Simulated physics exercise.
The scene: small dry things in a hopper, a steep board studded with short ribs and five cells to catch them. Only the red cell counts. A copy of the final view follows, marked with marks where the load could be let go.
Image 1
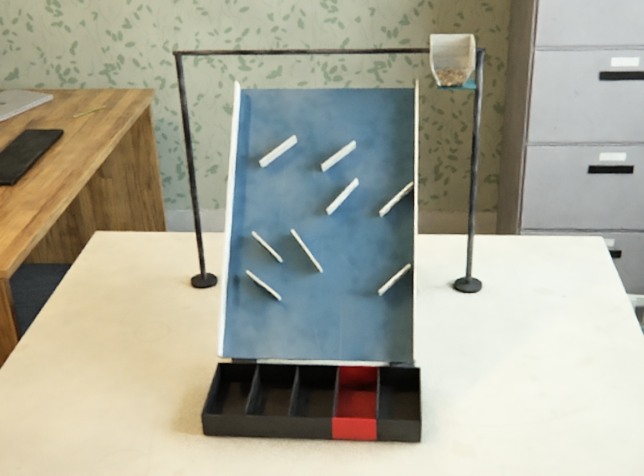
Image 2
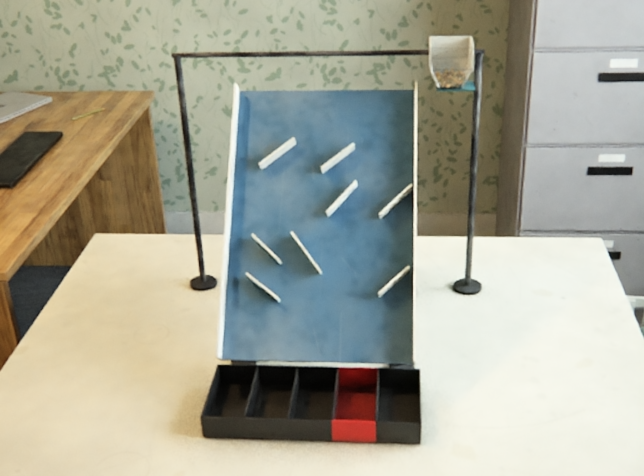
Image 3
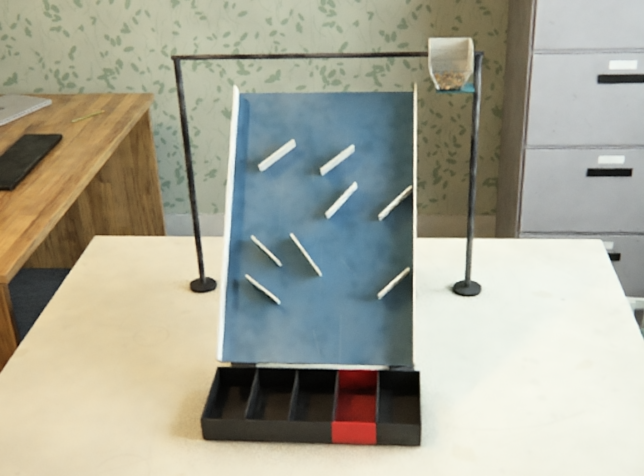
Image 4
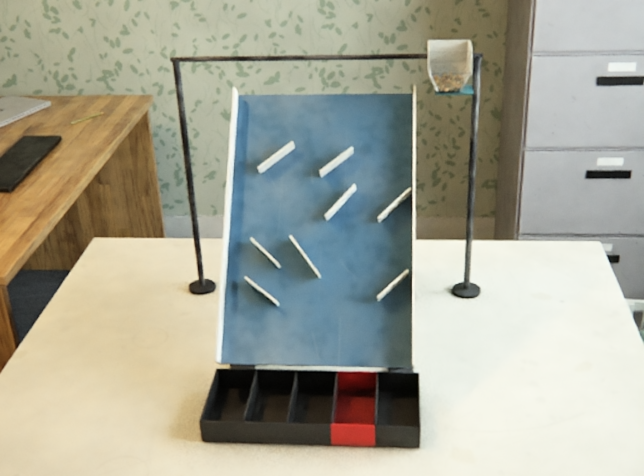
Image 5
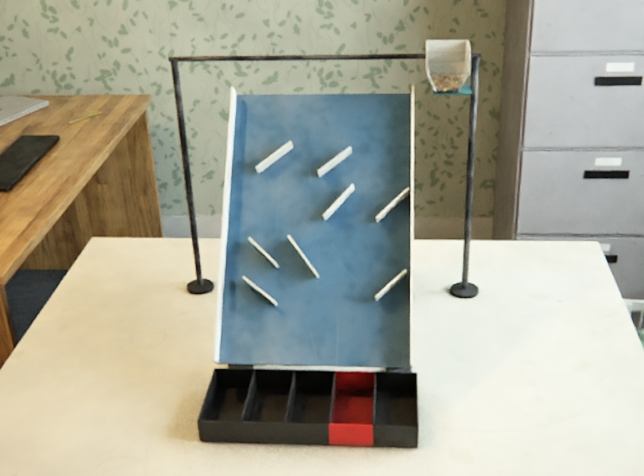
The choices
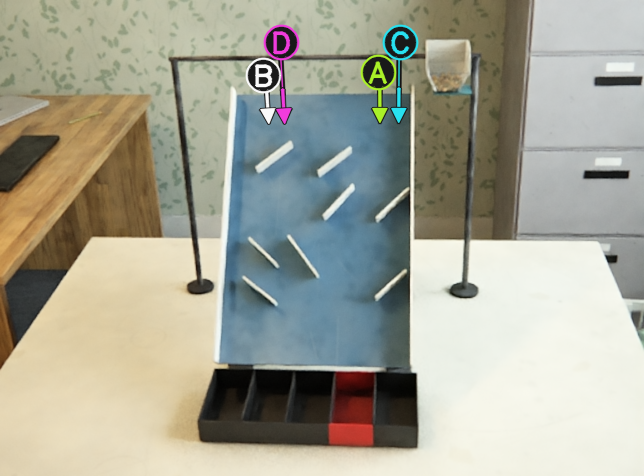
The footage shows a small hopper hanging from a metal bar above a steep blue board with short white ribs and a five-celled black tray, one cell red; nothing moves apart from a very slight shift of the view.
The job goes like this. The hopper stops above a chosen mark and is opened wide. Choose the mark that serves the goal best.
The answer is mark A.
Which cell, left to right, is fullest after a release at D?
It is the first one.
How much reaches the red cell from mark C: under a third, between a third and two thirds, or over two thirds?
Mark C gives under a third.
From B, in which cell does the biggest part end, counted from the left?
It is the first one.
On the marked copy, mark A meets the board at (379, 117); mark B meets the board at (268, 118); mark C meets the board at (398, 117); mark D meets the board at (284, 118).
For mark A, roughly a third in the red cell, roughly half in other cells, about a tenth outside the box.
For mark B, not one piece in the red cell, almost all in other cells.
For mark C, about a tenth in the red cell, the larger part in other cells, about a tenth held on the board.
For mark D, about a tenth in the red cell, the larger part in other cells.
